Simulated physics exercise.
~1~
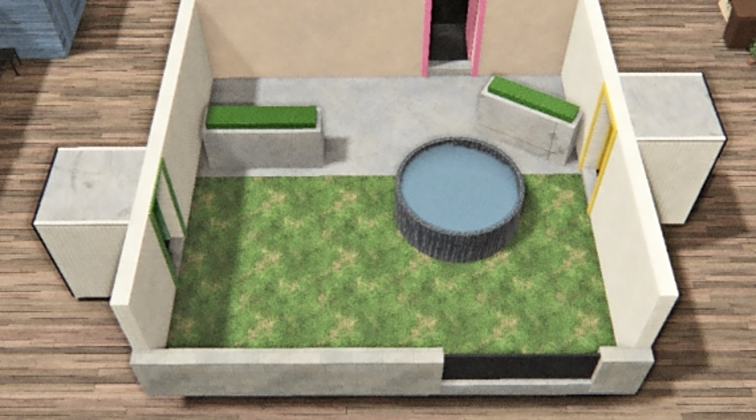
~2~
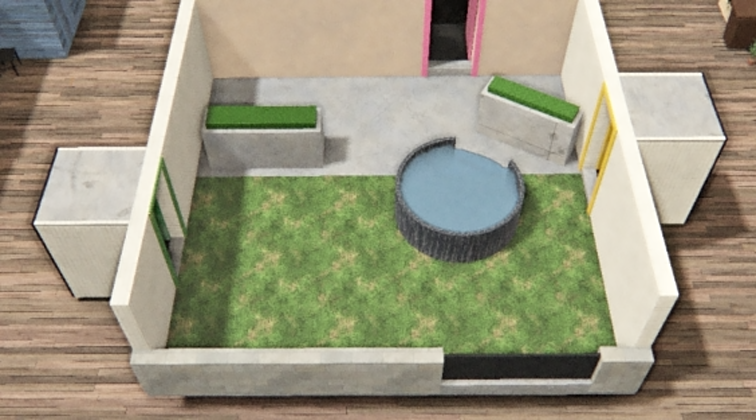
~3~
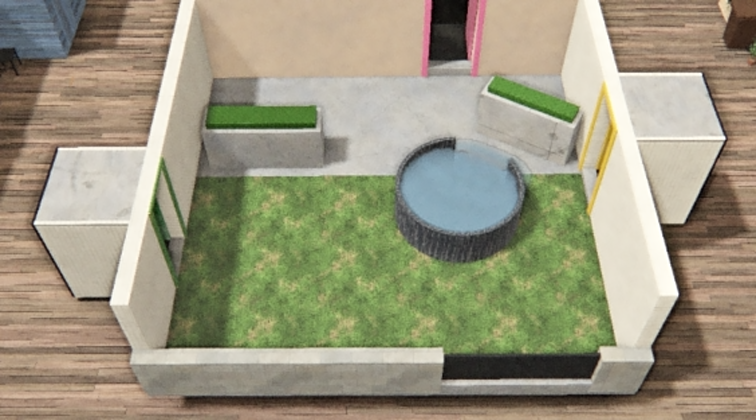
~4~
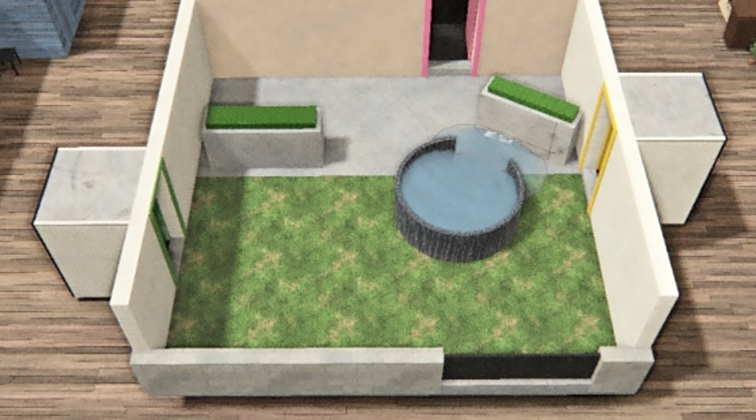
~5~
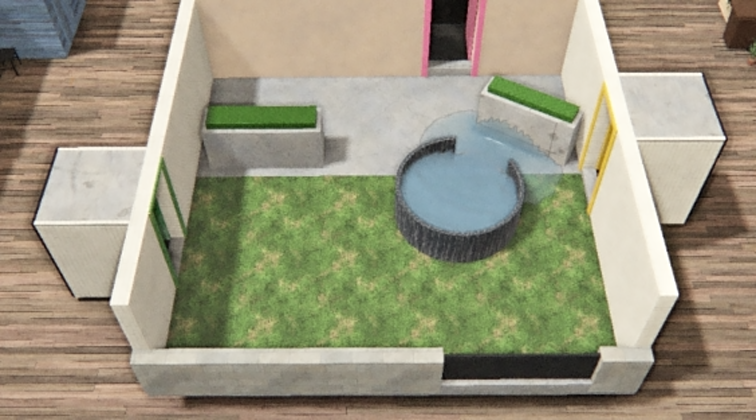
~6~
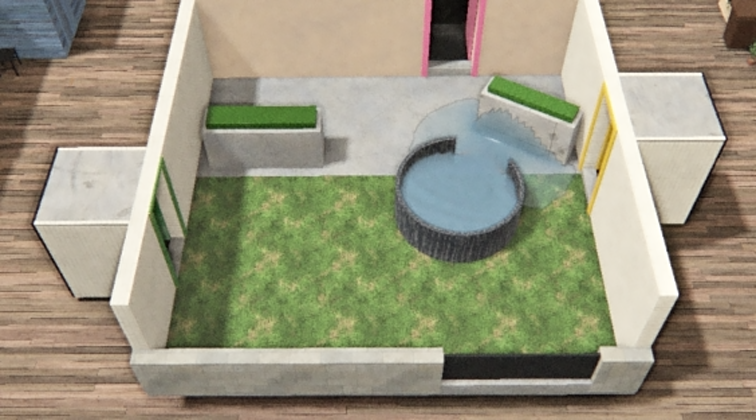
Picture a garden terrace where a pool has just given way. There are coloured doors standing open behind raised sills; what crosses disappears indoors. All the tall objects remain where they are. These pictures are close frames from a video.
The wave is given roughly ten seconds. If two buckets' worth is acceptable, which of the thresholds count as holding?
The pink door counts as holding, the yellow door does not count, the green door counts as holding.
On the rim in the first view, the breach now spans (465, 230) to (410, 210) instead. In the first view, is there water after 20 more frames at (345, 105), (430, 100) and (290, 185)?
Bone-dry, bone-dry, bone-dry.
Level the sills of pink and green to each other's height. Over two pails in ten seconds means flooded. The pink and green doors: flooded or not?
Result - pink door crosses the line, green door never crosses the line.
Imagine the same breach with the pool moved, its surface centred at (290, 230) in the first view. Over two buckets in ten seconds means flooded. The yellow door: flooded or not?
Going door by door, the yellow door misses the mark.
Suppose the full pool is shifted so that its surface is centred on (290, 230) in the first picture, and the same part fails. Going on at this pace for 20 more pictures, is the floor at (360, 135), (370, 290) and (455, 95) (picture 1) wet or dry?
As listed: Awash, no water, under water.
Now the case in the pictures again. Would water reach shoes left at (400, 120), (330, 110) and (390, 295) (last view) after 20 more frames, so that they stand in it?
Point by point: Inundated, inundated, not yet wet.
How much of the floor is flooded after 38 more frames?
My guess is around 65 in a hundred.
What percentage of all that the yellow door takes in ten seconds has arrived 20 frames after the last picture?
Near 80 %, I'd say.
A moment on, water covers 15 % of the floor; the pink door wet at the sill, nothing in, the yellow door under two buckets in, the green door not reached.
Next, water covers 25 % of the floor; the pink door under two buckets in, the yellow door over two buckets in, the green door not reached.
Then, water covers 50 % of the floor; the pink door under two buckets in, the yellow door far over two buckets in, the green door not reached.
Later, water covers 65 % of the floor; the pink door under two buckets in, the yellow door far over two buckets in, the green door wet at the sill, nothing in.
In the end, water covers 90 % of the floor; the pink door under two buckets in, the yellow door far over two buckets in, the green door wet at the sill, nothing in.
